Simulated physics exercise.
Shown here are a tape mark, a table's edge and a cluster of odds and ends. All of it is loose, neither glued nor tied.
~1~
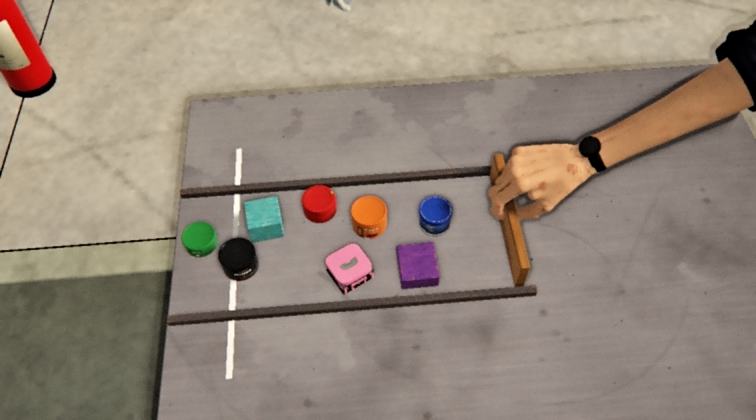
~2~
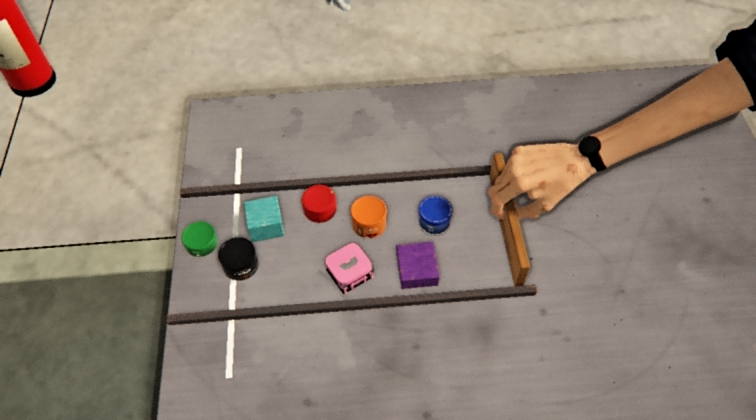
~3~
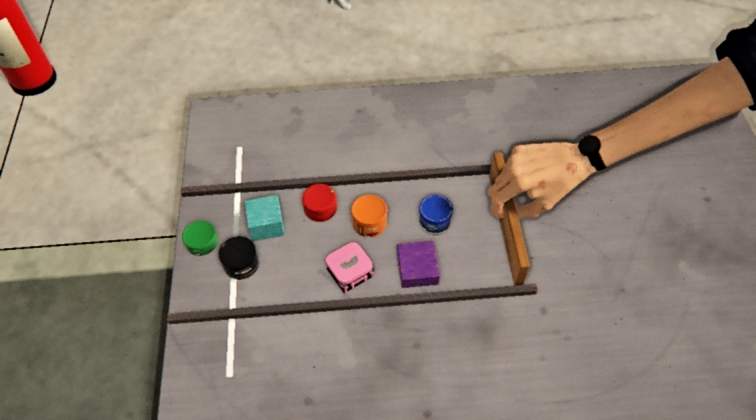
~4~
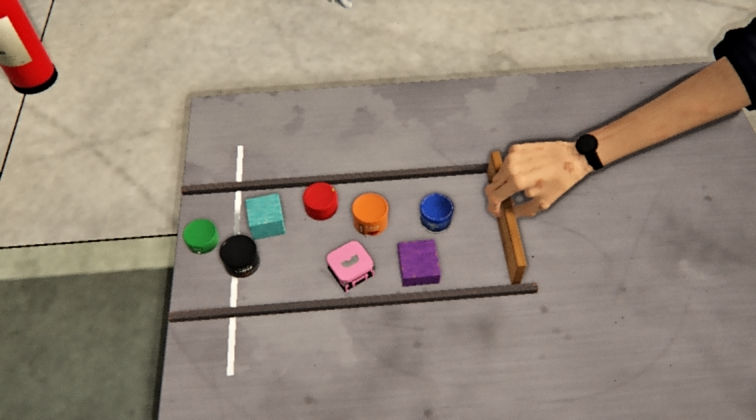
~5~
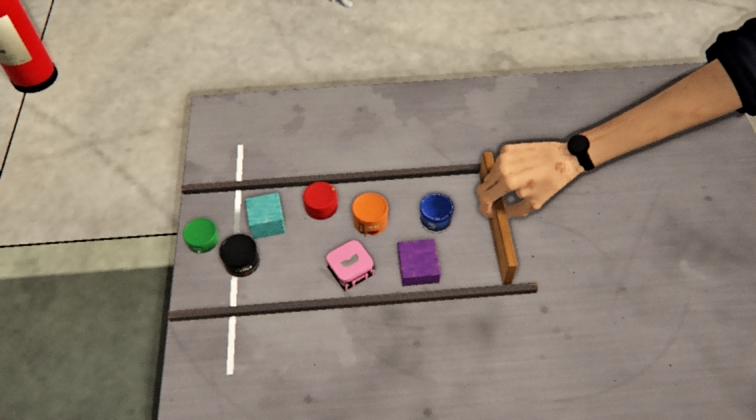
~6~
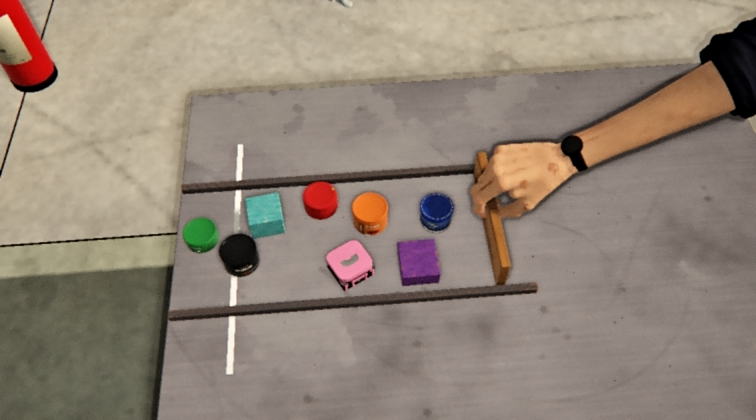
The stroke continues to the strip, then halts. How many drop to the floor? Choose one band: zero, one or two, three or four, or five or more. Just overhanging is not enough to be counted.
One or two.
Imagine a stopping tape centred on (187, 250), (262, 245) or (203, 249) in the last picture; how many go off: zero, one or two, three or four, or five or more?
Taking the tapes one after another, the count is five or more, then either one or two, then at least five.
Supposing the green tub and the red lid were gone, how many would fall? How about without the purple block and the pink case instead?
The counts would be 1 and 1.
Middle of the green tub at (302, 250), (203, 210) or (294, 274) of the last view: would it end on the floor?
Going place by place, the green tub ends up off; ends up off; ends up off.
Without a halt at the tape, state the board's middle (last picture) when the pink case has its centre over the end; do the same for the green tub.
About (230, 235), and about (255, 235) for the other.
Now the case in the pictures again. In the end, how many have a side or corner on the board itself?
The number is 3.
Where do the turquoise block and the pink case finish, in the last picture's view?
First (185, 213), then (176, 276).
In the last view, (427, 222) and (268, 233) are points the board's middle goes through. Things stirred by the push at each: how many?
2, then 8.
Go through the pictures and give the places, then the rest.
Green tub (200, 240); black tub (239, 260); turquoise block (264, 220); board (508, 219); tape (235, 251), in the first frame.
Black tub (239, 259); orange tub (369, 217), in the second frame.
Turquoise block (265, 218); purple block (418, 264), in the third frame.
Green tub (201, 237); board (505, 216), in the fourth frame.
Black tub (240, 256); pink case (350, 266), in the fifth frame.
Green tub (201, 236); black tub (240, 255); turquoise block (265, 216); board (490, 217); tape (236, 246), in the sixth frame.
A little later, none off yet; green tub at rest near (201, 236); black tub at rest near (240, 255); turquoise block at rest near (265, 216).
Next, none off yet; green tub at rest near (201, 236); black tub shifted a little near (220, 258); turquoise block shifted about its own width near (239, 214).
When it is over, the number that fall off is one or two; down, black tub and green tub.
